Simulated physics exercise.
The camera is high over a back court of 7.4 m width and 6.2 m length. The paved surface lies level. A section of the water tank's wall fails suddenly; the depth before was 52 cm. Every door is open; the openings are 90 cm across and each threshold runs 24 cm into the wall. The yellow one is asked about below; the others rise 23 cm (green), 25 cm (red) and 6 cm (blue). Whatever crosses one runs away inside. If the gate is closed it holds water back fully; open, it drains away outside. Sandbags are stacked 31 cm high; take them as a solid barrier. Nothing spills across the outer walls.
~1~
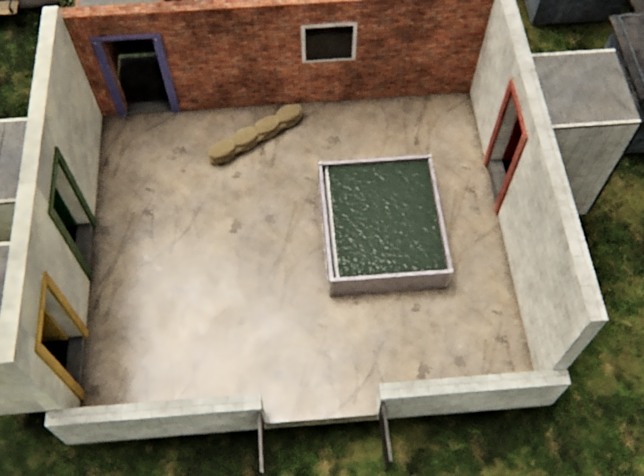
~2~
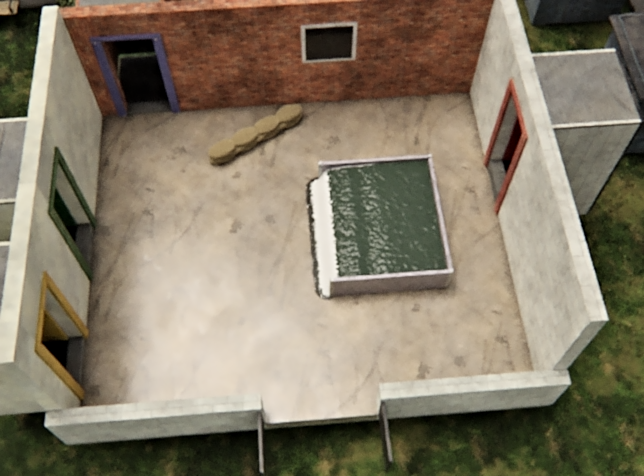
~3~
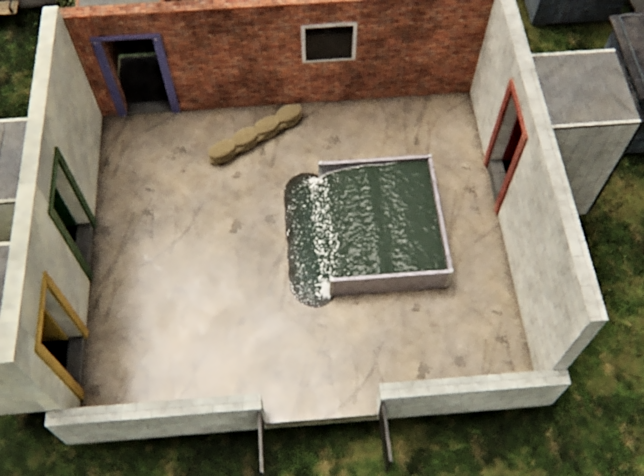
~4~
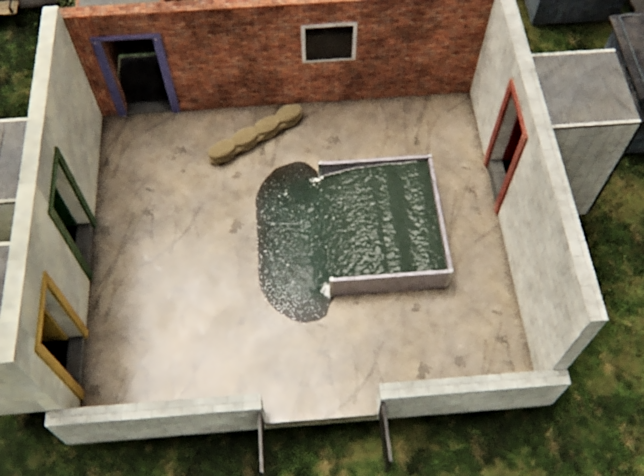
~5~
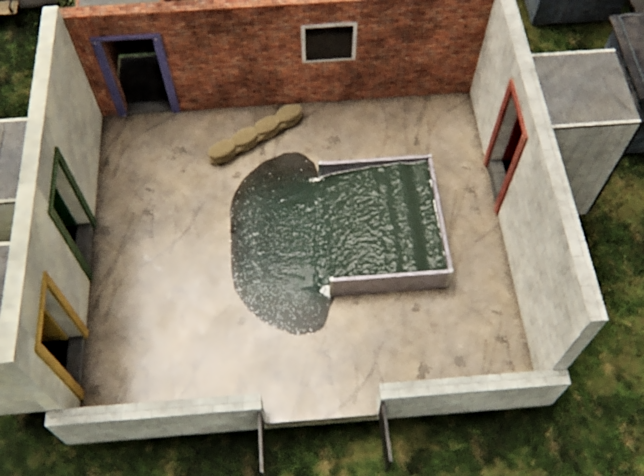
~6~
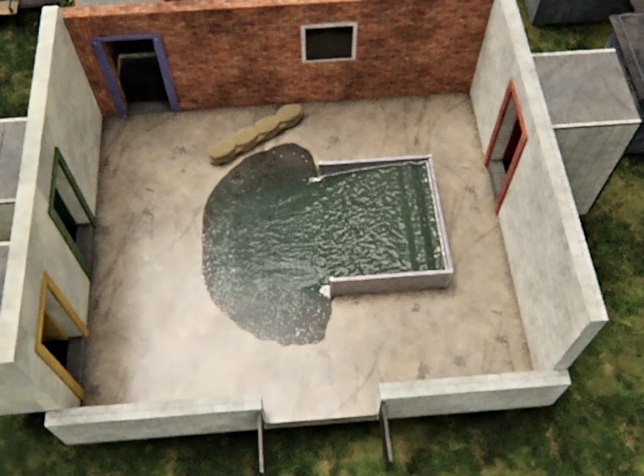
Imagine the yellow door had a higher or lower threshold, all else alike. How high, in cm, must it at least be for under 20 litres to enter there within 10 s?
At least 14 cm or so.
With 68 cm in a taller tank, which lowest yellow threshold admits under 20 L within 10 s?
Some 19 cm.
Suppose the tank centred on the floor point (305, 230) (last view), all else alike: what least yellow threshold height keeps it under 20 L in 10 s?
Some 13.0 cm.
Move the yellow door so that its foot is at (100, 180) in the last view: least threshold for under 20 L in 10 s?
Roughly 17 cm.
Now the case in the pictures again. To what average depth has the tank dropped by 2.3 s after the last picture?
Some 12 cm.
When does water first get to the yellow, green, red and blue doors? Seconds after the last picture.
Yellow 1.4 s, green 0.7 s, red 8.0 s, blue 2.4 s.
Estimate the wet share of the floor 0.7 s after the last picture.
About 35 per cent.
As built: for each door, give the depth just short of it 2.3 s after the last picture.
In cm: Yellow 17, green 23, red 0, blue 3.
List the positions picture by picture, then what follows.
The first picture shows still water, 52 cm deep, in the water tank at (383, 217); the yellow door at (65, 342) is dry.
In the second picture, water pours out at (327, 232) and has run 0.2 m, to (322, 292); about 4 cm deep outside, 52 cm at the back.
In the third picture, water pours out at (327, 232) and has run 0.6 m, to (297, 290); about 9 cm deep outside, 52 cm at the back.
In the fourth picture, water pours out at (327, 232) and has run 1.1 m, to (266, 287); about 8 cm deep outside, 52 cm at the back.
In the fifth picture, water pours out at (327, 233) and has run 1.6 m, to (238, 282); about 7 cm deep outside, 49 cm at the back.
In the sixth picture, the front is at (207, 240), 2.2 m from the gap at (327, 232); 6.2 m2 of floor is wet, 44 cm left at the back; 2.5 m in a straight line remain to the yellow door at (65, 342).
Then, 0.7 s after the last picture water covers 35 % of the floor, deepest (20 cm) near (316, 264); it has not reached the yellow door.
Then, 2.3 s after the last picture water covers 50 % of the floor, deepest (34 cm) near (81, 412); 17 cm at the yellow door, 2 litres in over its 14 cm threshold.
Then, 9.3 s after the last picture water covers 95 % of the floor, deepest (10 cm) near (140, 116); 5 cm at the yellow door, 19 litres in over its 14 cm threshold.
At the yellow door as built, the water peaked near 19 cm, 2.9 s after the last picture.
With a threshold of 12 cm, 35 litres would have come in within the 10 s; with 16 cm, 9 litres. So under 20 litres takes about 14 cm.
